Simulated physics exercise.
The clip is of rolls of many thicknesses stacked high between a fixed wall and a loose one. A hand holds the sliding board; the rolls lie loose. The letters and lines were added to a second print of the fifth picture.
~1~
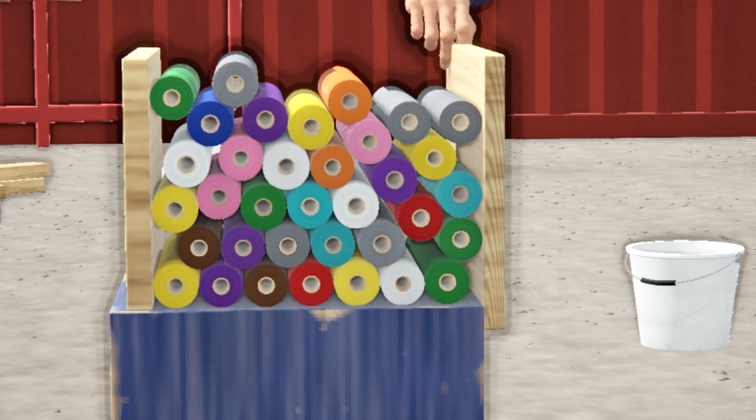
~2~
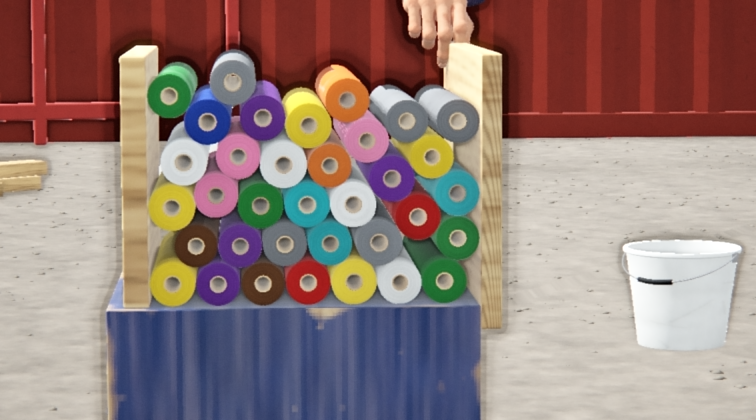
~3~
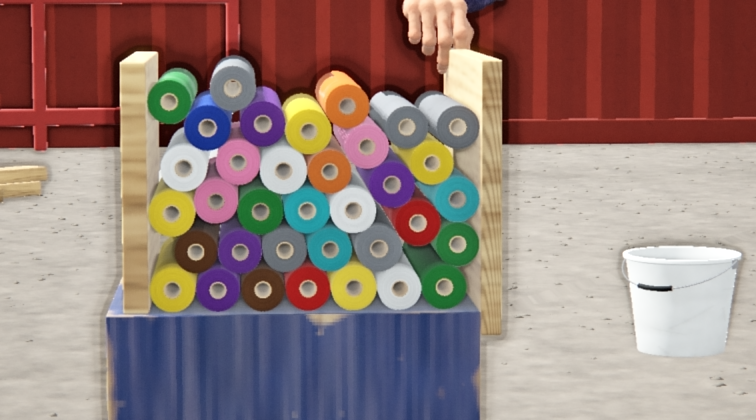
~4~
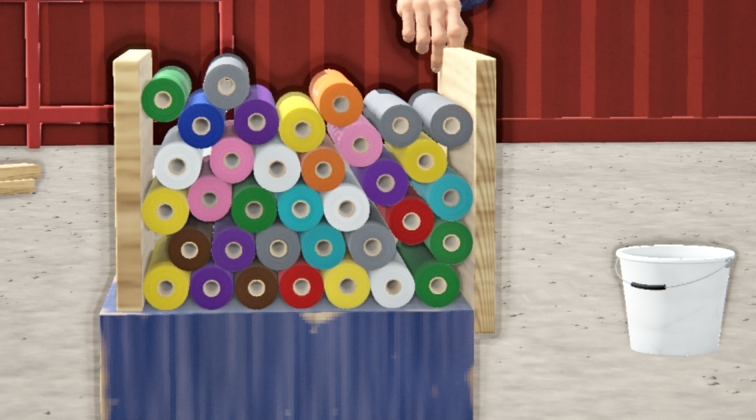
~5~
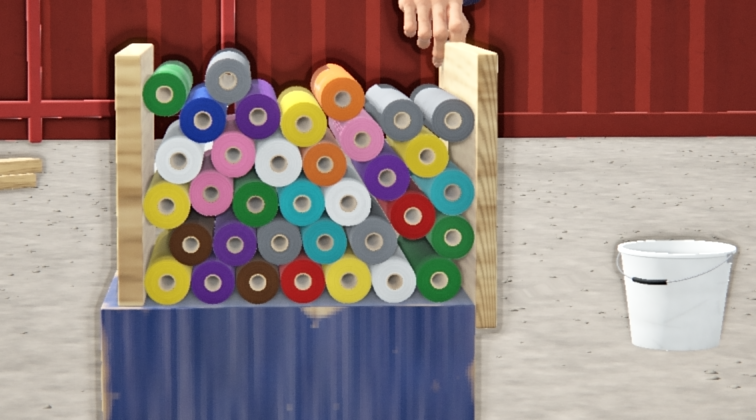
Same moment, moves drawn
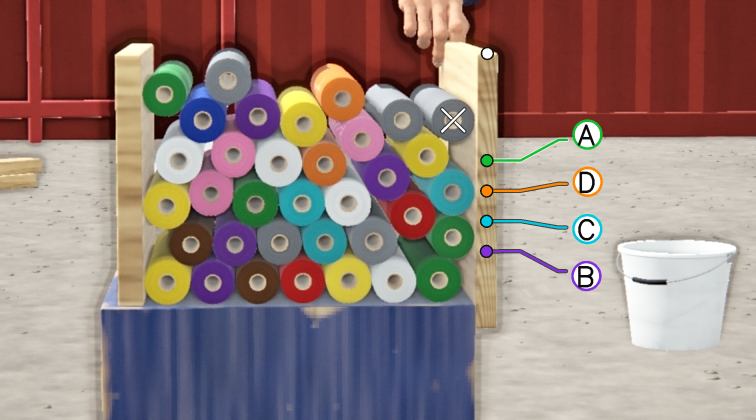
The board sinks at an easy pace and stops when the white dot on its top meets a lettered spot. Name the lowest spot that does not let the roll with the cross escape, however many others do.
Slide it to A.
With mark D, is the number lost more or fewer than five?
Fewer than five.
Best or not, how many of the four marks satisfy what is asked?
One of the four.
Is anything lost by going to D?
At D: Yes.
On the copy, A at (487, 161); B at (487, 252); C at (487, 221); D at (487, 191); the cross at (454, 121); the white dot at (488, 54).
On A. First, top of the board (476, 106).
Then, top of the board (475, 160).
Finally, top of the board (475, 160), none out over the board, the crossed one still inside.
By contrast, B lets the crossed one out; C lets the crossed one out; D lets the crossed one out.
